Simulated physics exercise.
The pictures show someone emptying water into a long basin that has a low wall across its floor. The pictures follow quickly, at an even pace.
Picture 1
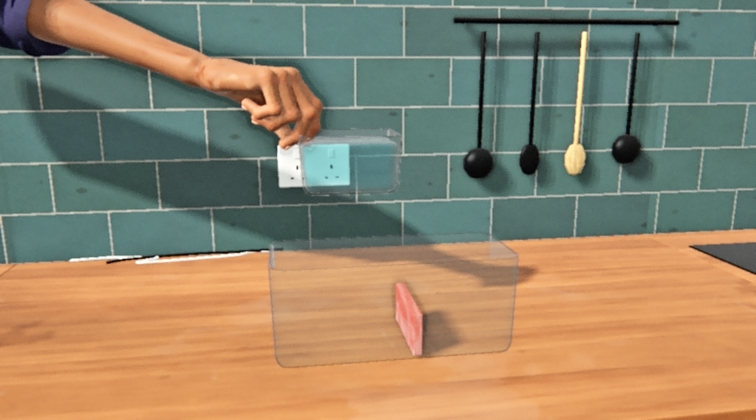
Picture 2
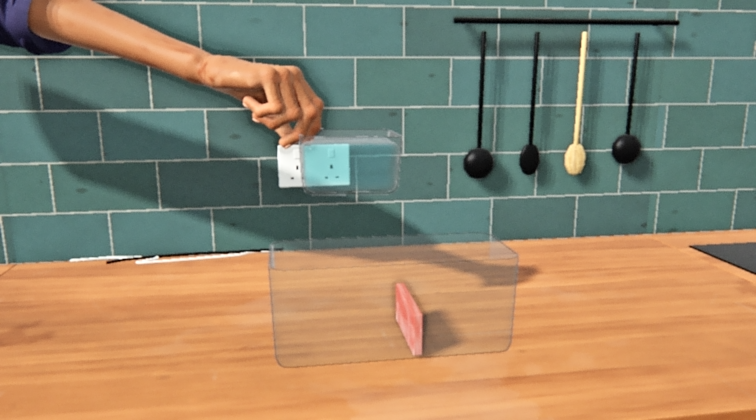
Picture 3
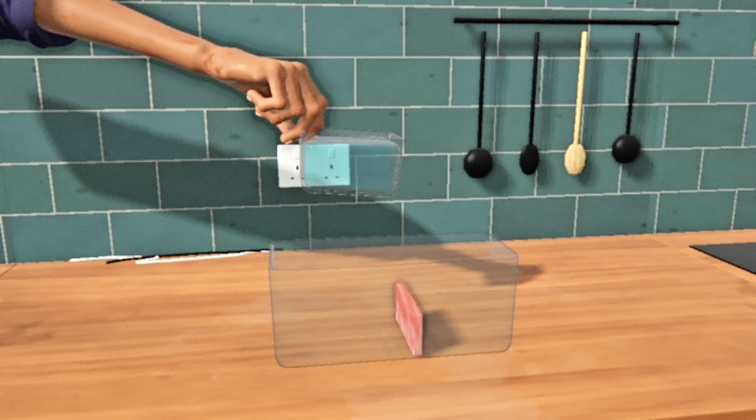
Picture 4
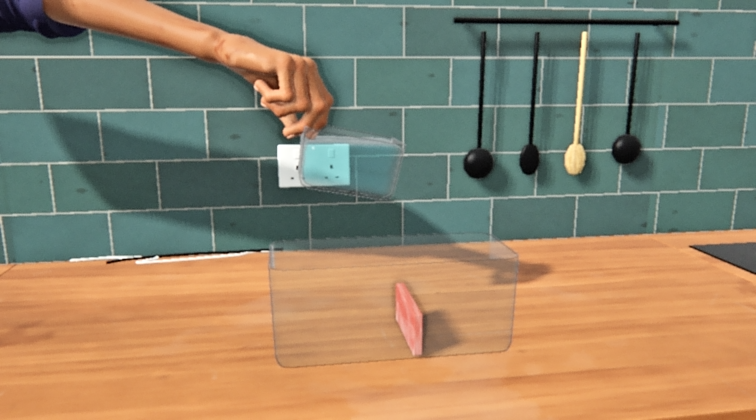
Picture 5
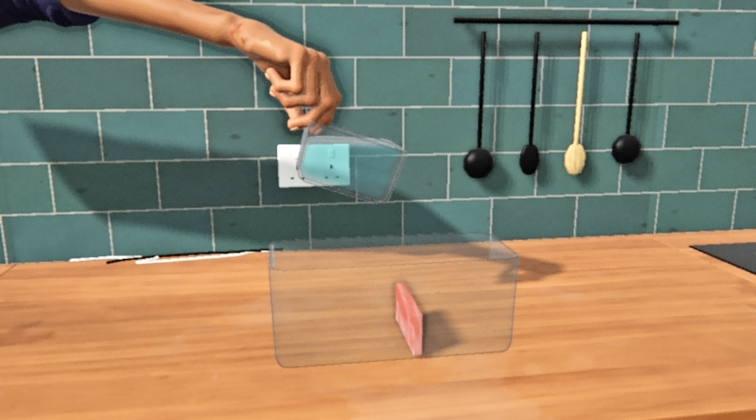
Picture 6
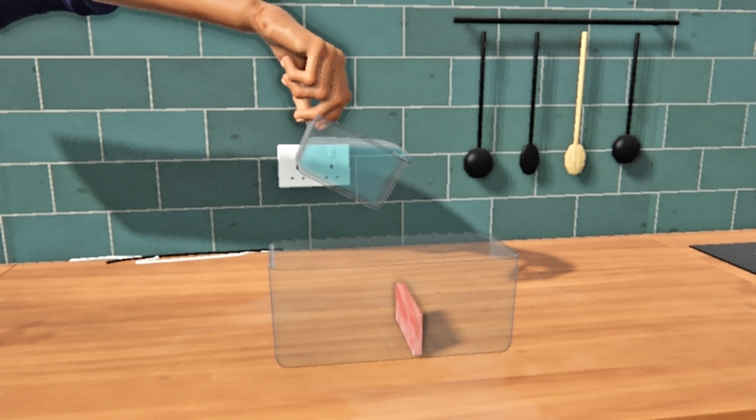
A hand tilting a small clear container of water rightward above a long transparent basin with a low reddish wall inside.
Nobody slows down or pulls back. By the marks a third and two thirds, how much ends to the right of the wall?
In the end over two thirds is right of the wall.
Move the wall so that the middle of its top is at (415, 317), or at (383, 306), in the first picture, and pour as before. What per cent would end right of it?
Roughly 60 per cent, and 90 per cent.
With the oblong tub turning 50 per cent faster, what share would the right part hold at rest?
Some 80 per cent.
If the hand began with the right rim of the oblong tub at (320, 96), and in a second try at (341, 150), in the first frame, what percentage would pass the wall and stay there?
In turn 5 and 10 in a hundred.
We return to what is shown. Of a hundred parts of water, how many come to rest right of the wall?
Some 85 per cent.
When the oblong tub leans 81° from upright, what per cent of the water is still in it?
Close to 35 per cent.
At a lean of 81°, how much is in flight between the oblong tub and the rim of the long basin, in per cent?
About 40 per cent.
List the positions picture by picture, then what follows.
In the first frame, it leans 0°; its right rim is at (395, 134); the water meets the walls at (301, 142) and (392, 141); the long basin's rim runs from (270, 257) to (504, 246); the wall's top is at (409, 299).
In the second frame, it leans 1°; its right rim is at (395, 135); the water meets the walls at (302, 142) and (393, 141).
In the third frame, it leans 5°; its right rim is at (397, 138); the water meets the walls at (303, 141) and (393, 142).
In the fourth frame, it leans 11°; its right rim is at (398, 143); the water meets the walls at (304, 141) and (395, 143).
In the fifth frame, it leans 19°; its right rim is at (400, 150); the water meets the walls at (304, 142) and (399, 145); 1 per cent is over the edge.
In the sixth frame, it leans 28°; its right rim is at (400, 158); the water meets the walls at (302, 146) and (397, 151); 5 per cent is over the edge.
A moment on, the oblong tub is tipped on its side and 34 per cent is still to pour, 0 is left of the wall and 27 right of it.
Next, the oblong tub is tipped on its side and 10 per cent is still to pour, 4 is left of the wall and 78 right of it.
Then the oblong tub is tipped on its side and 3 per cent is still to pour, 8 is left of the wall and 84 right of it.
Later the oblong tub is tipped on its side and 1 per cent is still to pour, 9 is left of the wall and 85 right of it.
Finally, 11 per cent lies left of the wall, 85 right of it and 3 outside.
